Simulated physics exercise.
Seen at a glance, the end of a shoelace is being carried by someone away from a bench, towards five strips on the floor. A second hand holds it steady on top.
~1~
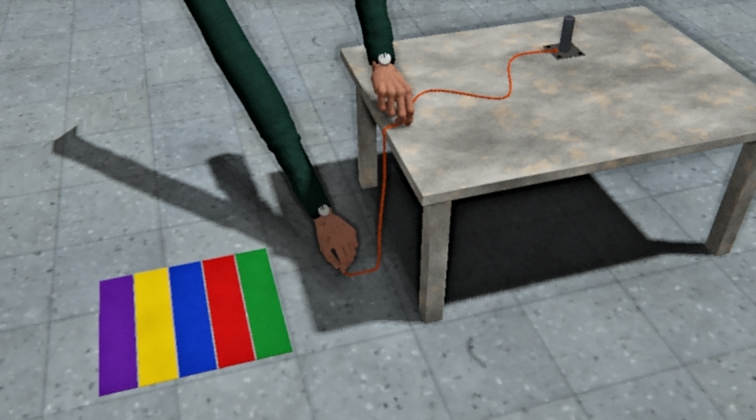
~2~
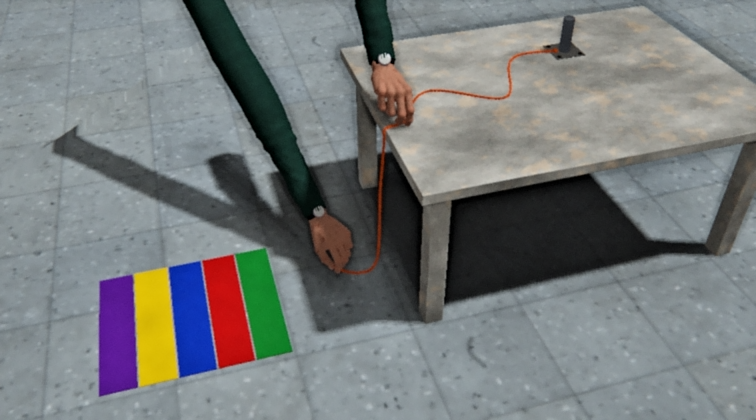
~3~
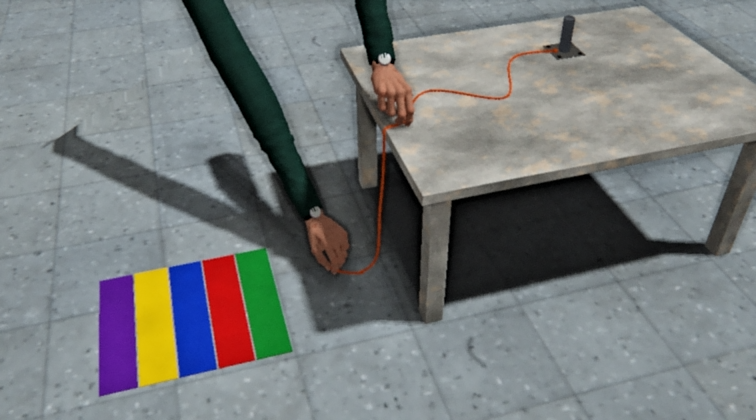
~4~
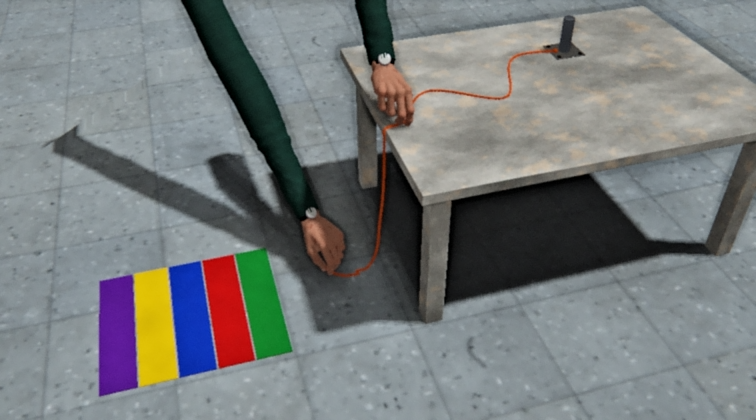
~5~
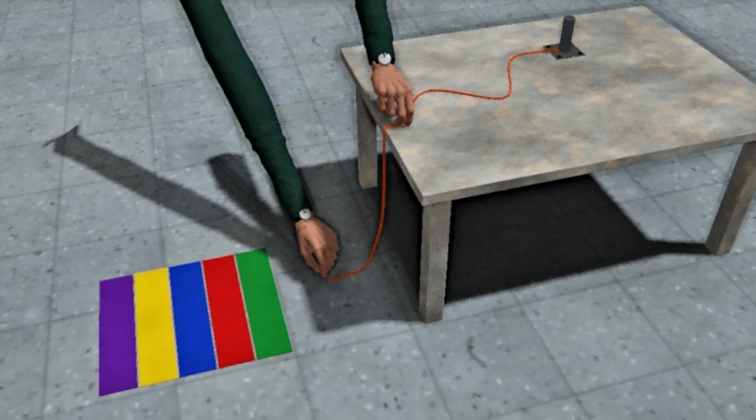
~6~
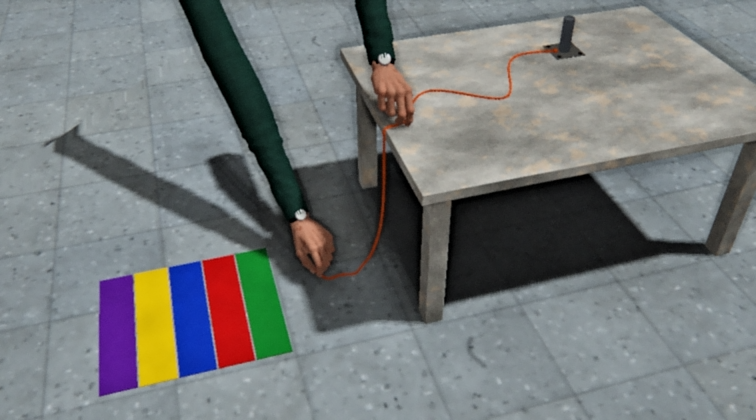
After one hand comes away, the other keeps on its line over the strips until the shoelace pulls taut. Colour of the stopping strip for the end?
Yellow.
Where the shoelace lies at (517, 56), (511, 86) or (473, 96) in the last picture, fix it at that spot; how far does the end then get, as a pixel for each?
Respectively (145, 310), (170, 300) and (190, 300).
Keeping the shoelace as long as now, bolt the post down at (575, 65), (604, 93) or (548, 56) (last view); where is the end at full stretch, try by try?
It works out at around (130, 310), (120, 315) and (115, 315) for the three tries.
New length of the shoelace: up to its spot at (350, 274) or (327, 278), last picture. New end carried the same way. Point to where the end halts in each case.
Respectively (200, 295) and (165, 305).
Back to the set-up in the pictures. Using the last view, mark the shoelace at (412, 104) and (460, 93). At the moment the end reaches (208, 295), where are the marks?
Roughly (377, 131) for one and roughly (420, 101) for the other.
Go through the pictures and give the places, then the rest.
End (340, 267); green (270, 334); red (233, 343); blue (196, 351); yellow (157, 360); purple (118, 369), in the first frame.
End (335, 268); shoelace through (520, 55) (510, 90) (442, 91) (398, 125) (380, 189) (378, 253), in the second frame.
End (332, 269), in the third frame.
End (328, 270); shoelace through (520, 55) (510, 90) (442, 91) (398, 125) (383, 189) (376, 253), in the fourth frame.
End (321, 271), in the fifth frame.
End (317, 272); shoelace through (520, 55) (510, 90) (442, 91) (398, 125) (383, 189) (371, 254), in the sixth frame.
Soon after, end near (208, 295); over red.
After that, end near (166, 304); over yellow.
At the stop, end near (142, 309); over yellow. It gets as far as the yellow strip.
